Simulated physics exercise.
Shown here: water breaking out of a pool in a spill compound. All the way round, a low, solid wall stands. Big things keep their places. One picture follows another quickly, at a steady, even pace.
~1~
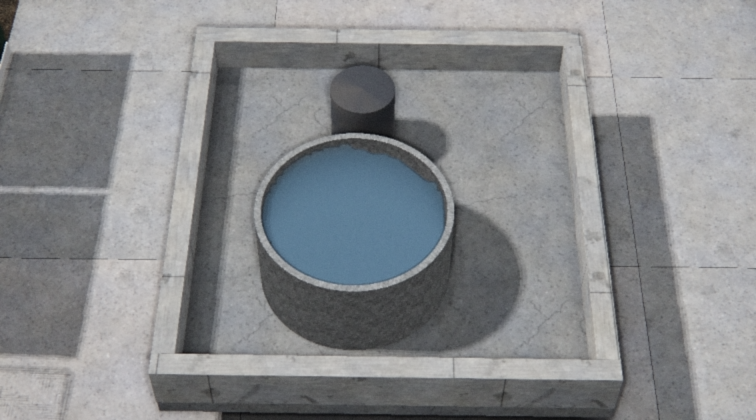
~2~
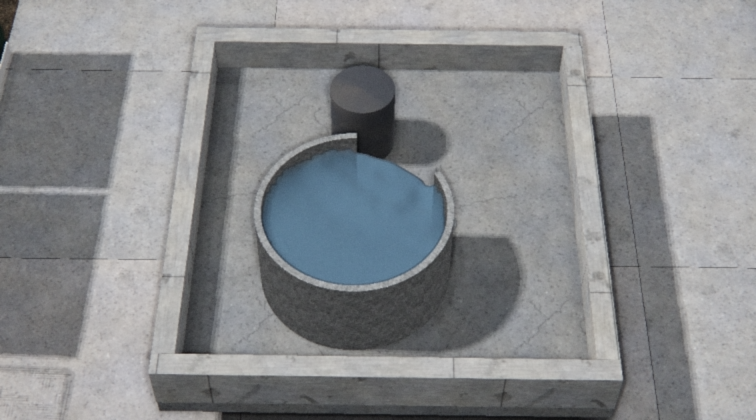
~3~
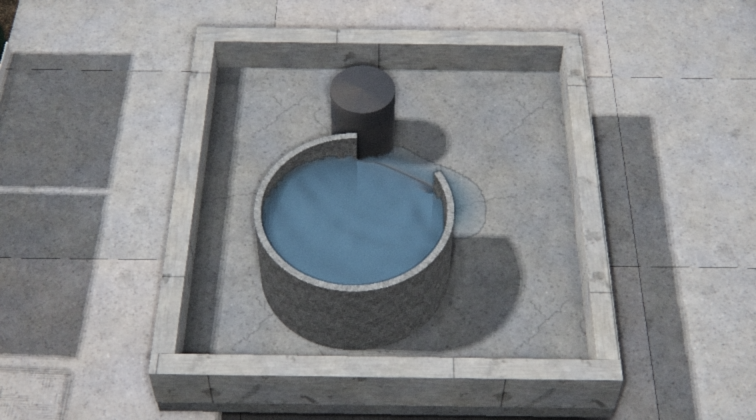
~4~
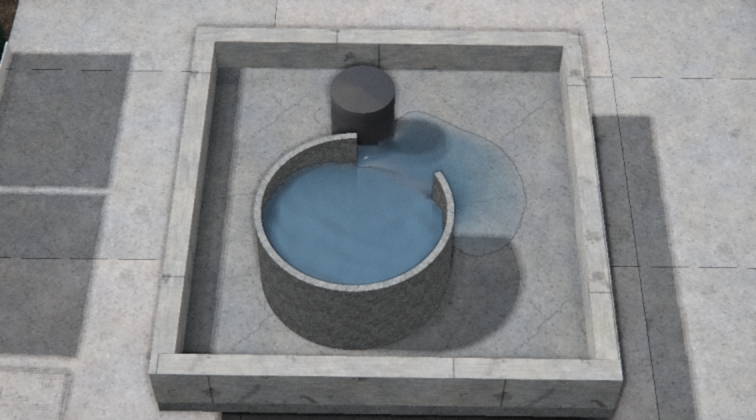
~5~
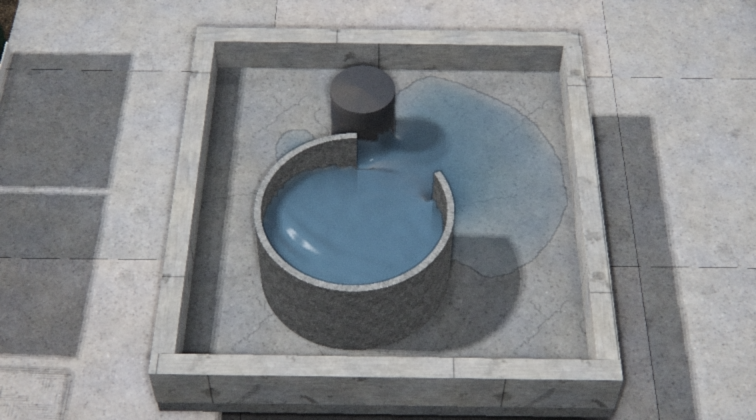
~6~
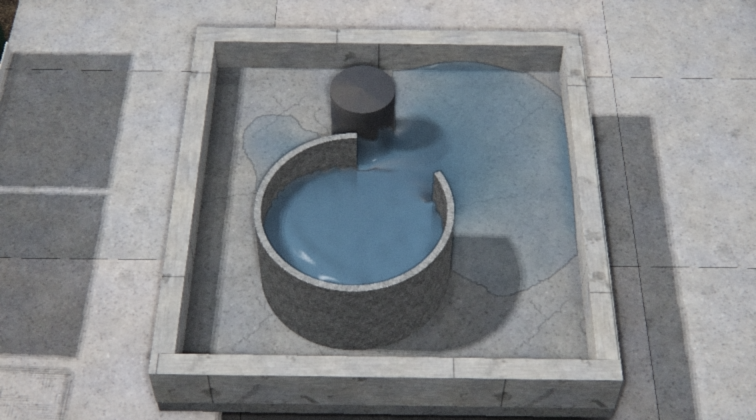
Water pours through a gap in the round pool's far side and spreads across the walled floor.
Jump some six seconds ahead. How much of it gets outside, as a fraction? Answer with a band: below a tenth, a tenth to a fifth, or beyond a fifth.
Below a tenth.
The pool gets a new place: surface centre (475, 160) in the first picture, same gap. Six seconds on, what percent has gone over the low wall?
12 per cent.
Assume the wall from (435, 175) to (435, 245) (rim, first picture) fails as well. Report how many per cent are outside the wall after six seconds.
About 6 %.
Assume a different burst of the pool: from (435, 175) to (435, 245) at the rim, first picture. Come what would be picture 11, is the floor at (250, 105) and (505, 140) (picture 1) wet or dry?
Spared, swamped.
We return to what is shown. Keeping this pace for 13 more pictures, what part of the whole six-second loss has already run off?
About 95 per cent.
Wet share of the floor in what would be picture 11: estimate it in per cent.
Estimated share: Around 60 %.
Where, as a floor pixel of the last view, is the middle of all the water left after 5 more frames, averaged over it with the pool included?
At about (393, 215).
A moment on, water covers 45 % of the floor; the low wall has let 0 % over.
Next, water covers 50 % of the floor; the low wall has let 1 % over.
Then, water covers 60 % of the floor; the low wall has let 4 % over.
Later, water covers 75 % of the floor; the low wall has let 5 % over.
In the end, water covers 75 % of the floor; the low wall has let 5 % over.
